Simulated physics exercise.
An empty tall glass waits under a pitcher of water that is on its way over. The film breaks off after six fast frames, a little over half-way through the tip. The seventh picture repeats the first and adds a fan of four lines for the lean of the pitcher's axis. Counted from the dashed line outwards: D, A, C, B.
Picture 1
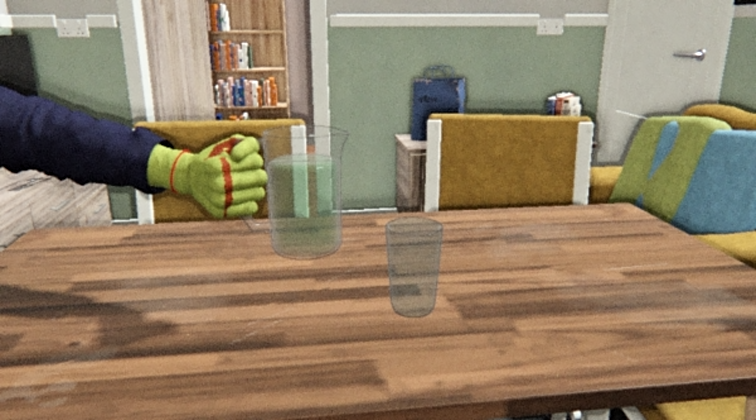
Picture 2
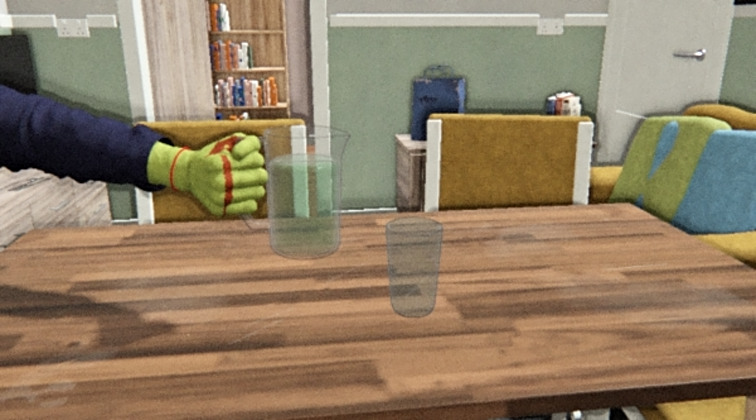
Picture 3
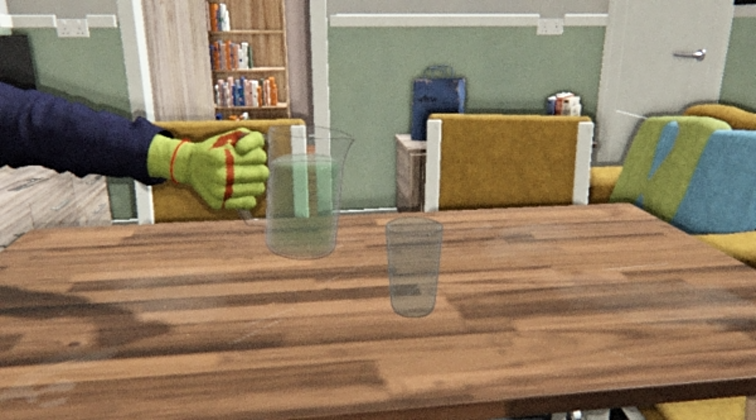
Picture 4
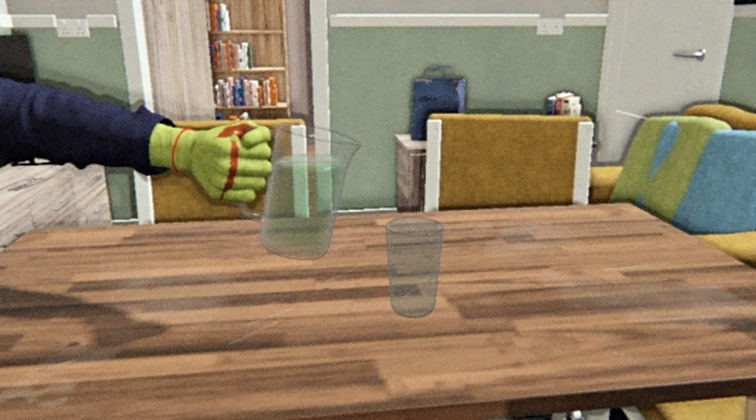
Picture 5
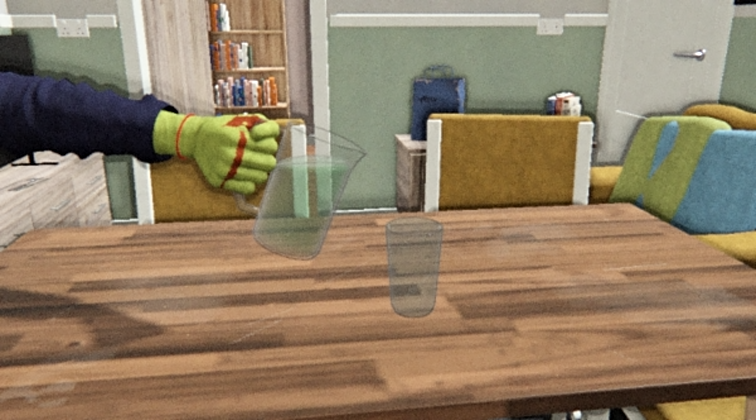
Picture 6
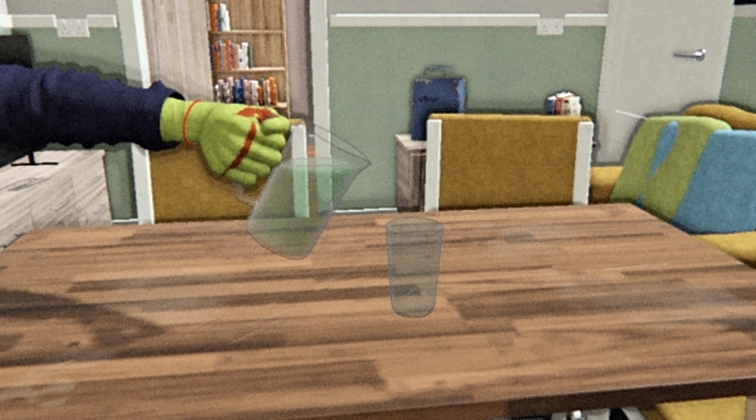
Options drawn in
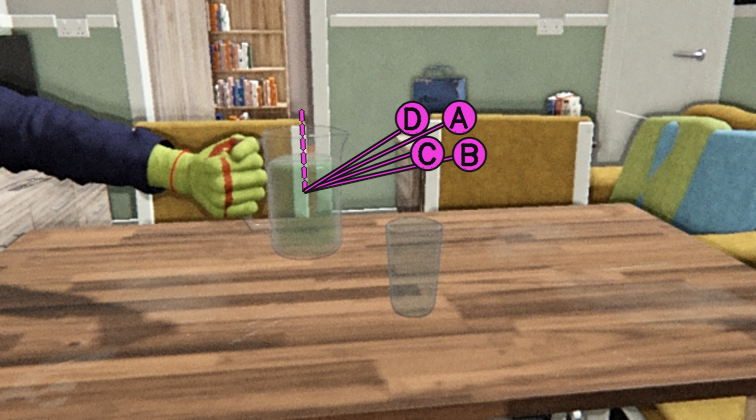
A gloved hand in yellow-green held a clear pitcher of water upright above a wooden table, then steadily tilted it to the right toward an empty tall glass, with no water leaving the pitcher.
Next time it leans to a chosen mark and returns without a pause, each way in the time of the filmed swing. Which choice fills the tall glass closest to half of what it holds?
The best tilt is A.
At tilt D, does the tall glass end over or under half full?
Under.
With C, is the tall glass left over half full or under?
Over.
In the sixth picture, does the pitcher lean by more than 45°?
No.
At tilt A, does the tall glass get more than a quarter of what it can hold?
Yes, clearly.
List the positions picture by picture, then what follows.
Upright, lip at (348, 133); rim of the tall glass round (414, 225); nothing has left yet, in the first picture.
Upright, lip at (349, 134); nothing has left yet, in the second picture.
Tipped about 6°, lip at (354, 138); nothing has left yet, in the third picture.
Tipped about 13°, lip at (360, 144); nothing has left yet, in the fourth picture.
Tipped about 21°, lip at (366, 152); nothing has left yet, in the fifth picture.
Tipped about 30°, lip at (371, 162); nothing has left yet, in the sixth picture.
In magenta, A at (443, 124); B at (453, 157); C at (410, 154); D at (399, 131).
With A, the tall glass ends with about 50 % of what it can hold.
With B, the tall glass ends with about 87 % of what it can hold; 8 % of the water is spilt.
With C, the tall glass ends with about 74 % of what it can hold.
With D, the tall glass ends with about 32 % of what it can hold.
